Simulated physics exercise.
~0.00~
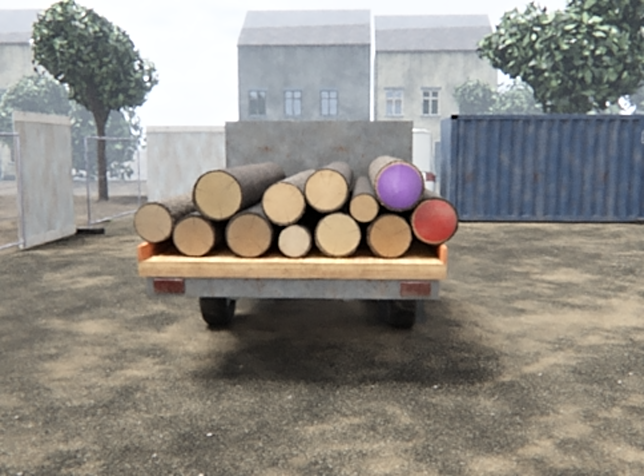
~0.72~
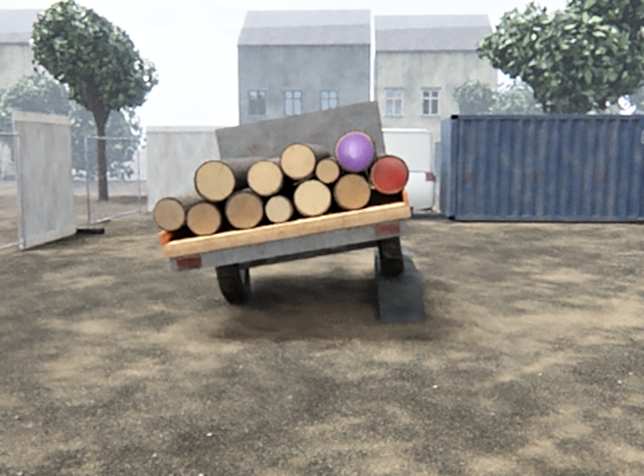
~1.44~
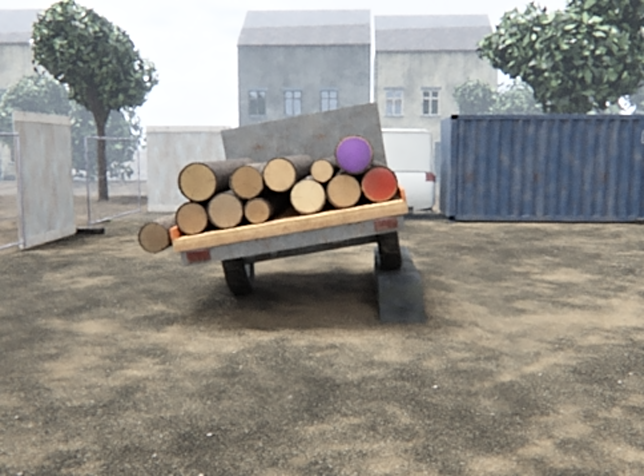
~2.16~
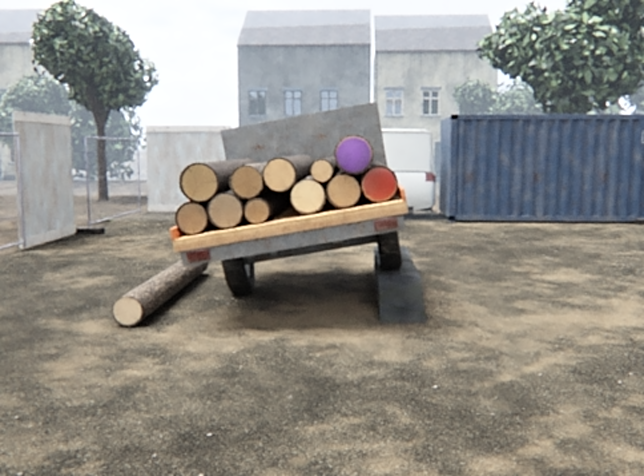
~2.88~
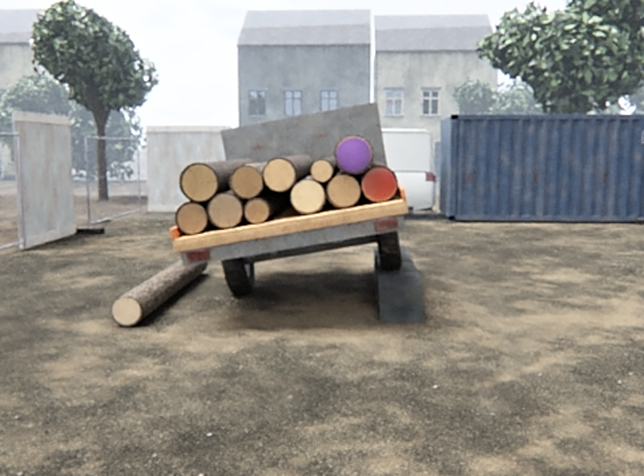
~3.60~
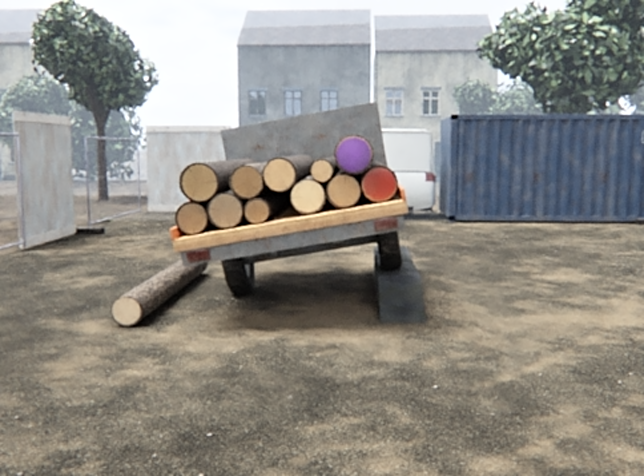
In a dirt yard with trees, grey houses and a blue container behind, a farm trailer is seen from the rear by a still camera. Twelve logs lie stacked end-on across its low-sided bed, with a purple one on top and a red one at the right edge. The trailer creeps forward, and its right wheel climbs a dark ramp, tilting the bed down to the left. The pile shifts left, and a plain log slips over the left side and drops to the ground. The trailer rests tilted, with the purple and red logs still aboard and the fallen log lying at left.
